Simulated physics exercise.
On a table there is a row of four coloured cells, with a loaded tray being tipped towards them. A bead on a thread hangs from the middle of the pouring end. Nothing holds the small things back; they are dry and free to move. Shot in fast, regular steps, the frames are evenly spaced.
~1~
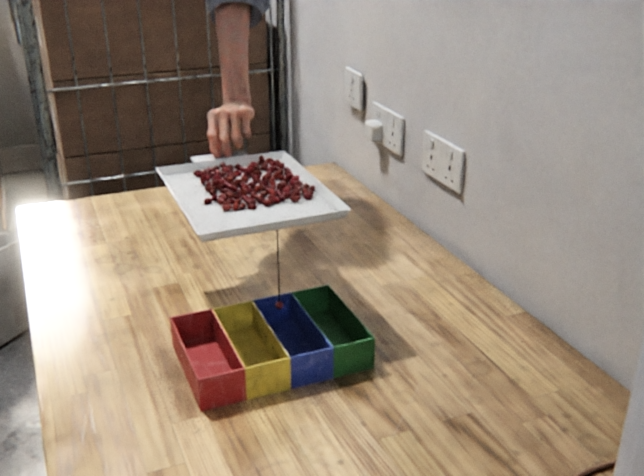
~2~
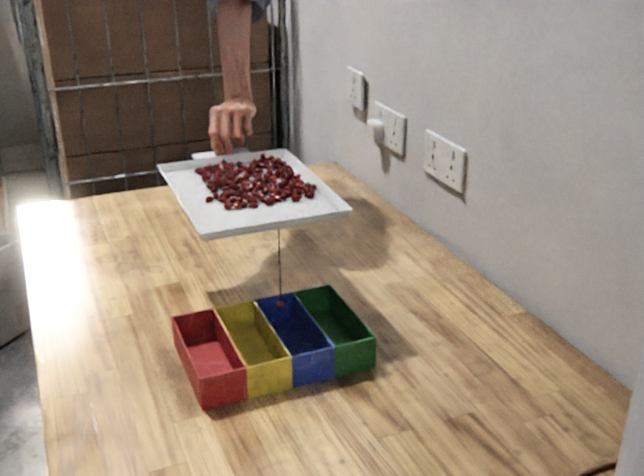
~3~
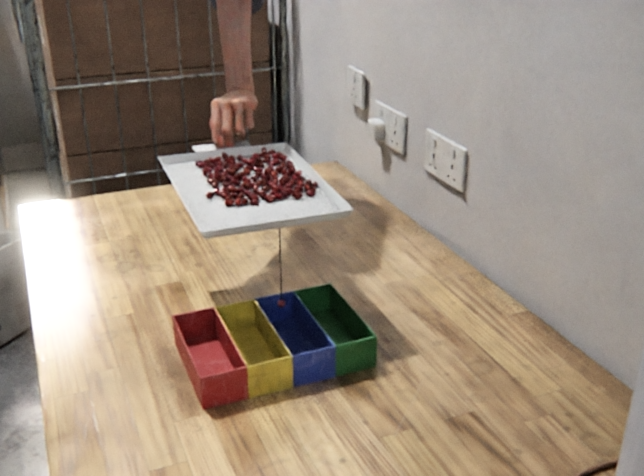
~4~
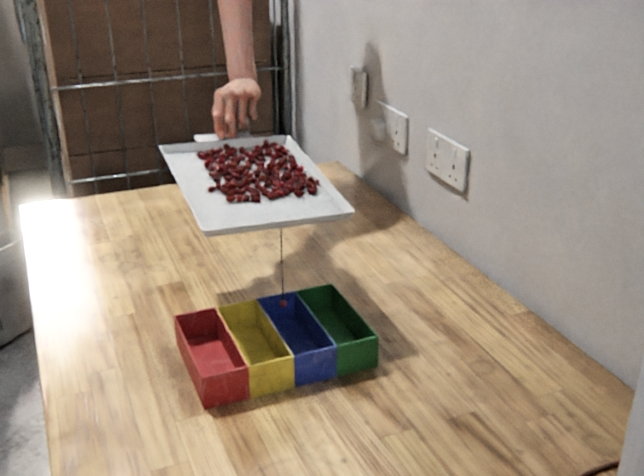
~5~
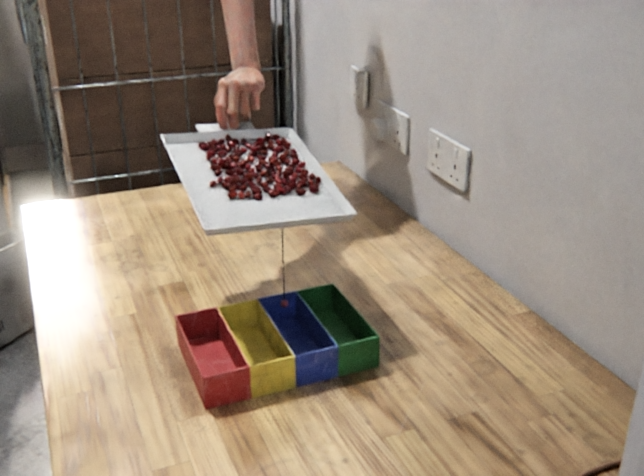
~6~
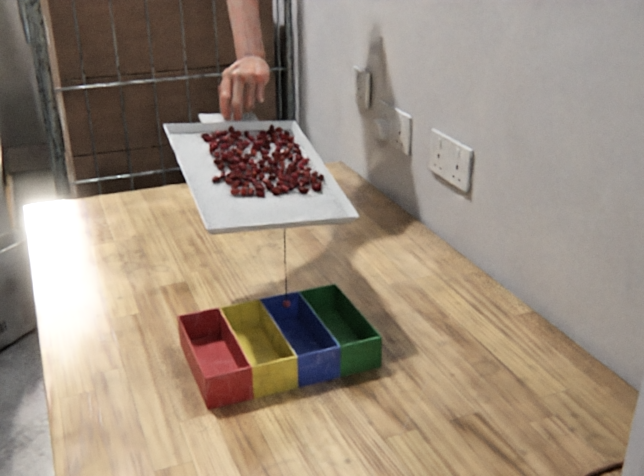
A hand slowly raising the far end of a white tray of dark red beans above red, yellow, blue and green cells.
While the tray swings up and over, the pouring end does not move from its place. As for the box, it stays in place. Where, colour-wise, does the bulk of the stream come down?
In the green cell.
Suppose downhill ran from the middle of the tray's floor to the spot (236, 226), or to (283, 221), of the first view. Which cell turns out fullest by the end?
The cell in red, then that green cell.
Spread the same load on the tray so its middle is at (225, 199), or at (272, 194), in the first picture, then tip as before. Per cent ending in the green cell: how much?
About 40 and 40 per cent.
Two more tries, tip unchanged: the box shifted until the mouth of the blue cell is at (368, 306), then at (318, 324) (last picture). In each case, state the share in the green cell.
Roughly 0 per cent, then roughly 60 per cent.
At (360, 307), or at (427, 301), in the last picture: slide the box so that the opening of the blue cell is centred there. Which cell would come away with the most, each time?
The blue one, then that red cell.
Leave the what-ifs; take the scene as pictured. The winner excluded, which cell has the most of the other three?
Second place: The blue cell.
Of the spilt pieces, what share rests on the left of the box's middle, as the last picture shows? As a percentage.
About 0 per cent.
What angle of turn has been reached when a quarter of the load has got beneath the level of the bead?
The angle is roughly 65° at that point.
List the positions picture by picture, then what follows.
In the first frame, corners of the pouring end at (202, 232) and (345, 208), level; middle of the load at (253, 184), kidney beans; bead on its thread at (280, 305); red cell at (222, 387); yellow cell at (268, 375); blue cell at (312, 365); green cell at (354, 355).
In the second frame, corners of the pouring end at (203, 231) and (347, 208), level; middle of the load at (255, 182).
In the third frame, corners of the pouring end at (204, 229) and (348, 208), tipped barely, lowest at the right corner; middle of the load at (256, 178).
In the fourth frame, corners of the pouring end at (206, 228) and (350, 210), tipped a little, lowest at the right corner; middle of the load at (257, 172).
In the fifth frame, corners of the pouring end at (208, 226) and (351, 212), tipped a little, lowest at the right corner; middle of the load at (259, 167).
In the sixth frame, corners of the pouring end at (210, 226) and (354, 214), tipped clearly, lowest at the right corner; middle of the load at (262, 162); red cell at (229, 385); yellow cell at (275, 374); blue cell at (319, 364); green cell at (361, 354).
Soon after the last picture, tray tipped steeply; about two thirds on the tray; a small part in the green cell; a stray few in the blue cell; about a quarter falling or outside the box.
A little later, tray tipped past a quarter turn; about half in the green cell; a small part in the blue cell; about a third falling or outside the box.
Later still, tray tipped past a quarter turn; about half in the green cell; about a quarter in the blue cell; about a third falling or outside the box.
At rest, tray tipped past a quarter turn; about half in the green cell; about a quarter in the blue cell; none in the red cell; none in the yellow cell; about a third outside the box.
